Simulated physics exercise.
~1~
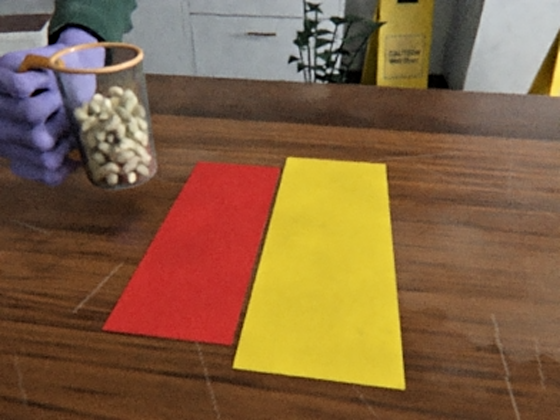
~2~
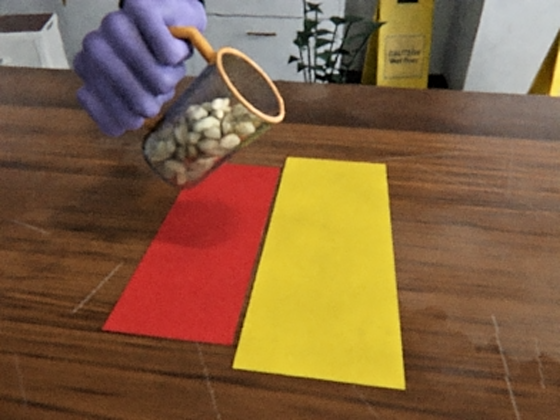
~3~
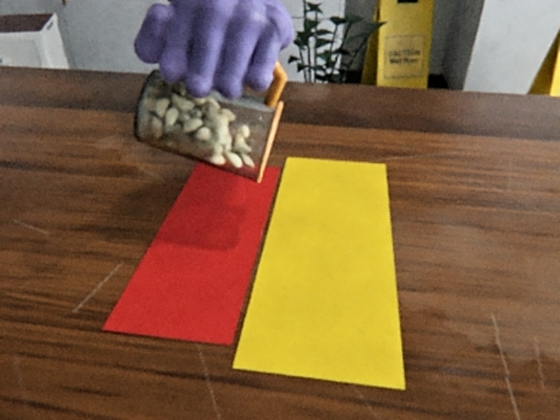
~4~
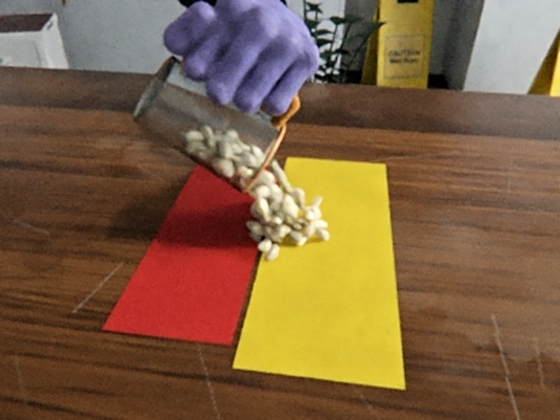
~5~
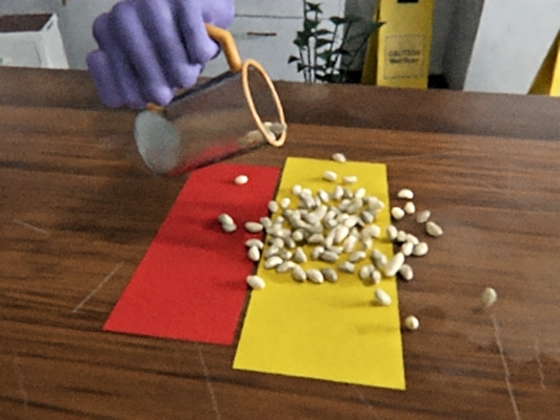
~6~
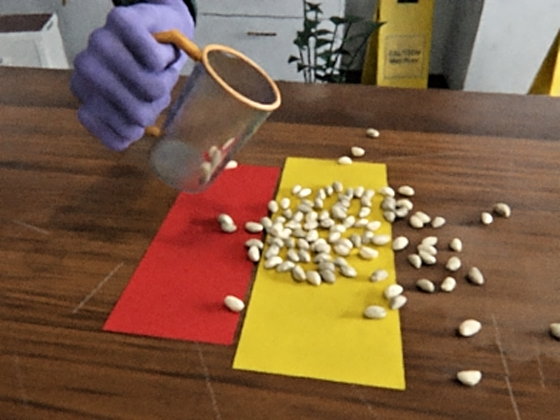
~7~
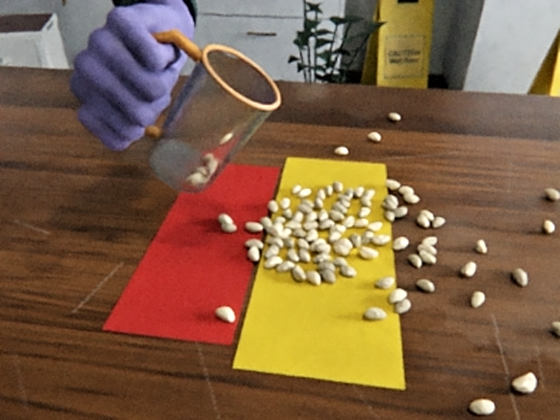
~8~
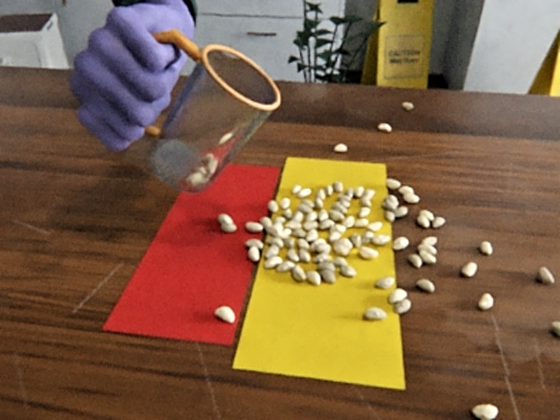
To begin with, a purple-gloved hand holds a clear cup with an orange rim, full of white beans, upright at the left above a wooden table with a red mat and a yellow mat side by side. The hand carries the cup right and tips it over the red mat. Beans pour out in a clump, landing mostly on the yellow mat. They spread, and some scatter and roll rightward across the bare table. The hand turns the cup partly back up and holds it there, with a few beans inside, most on yellow, and a few on red.
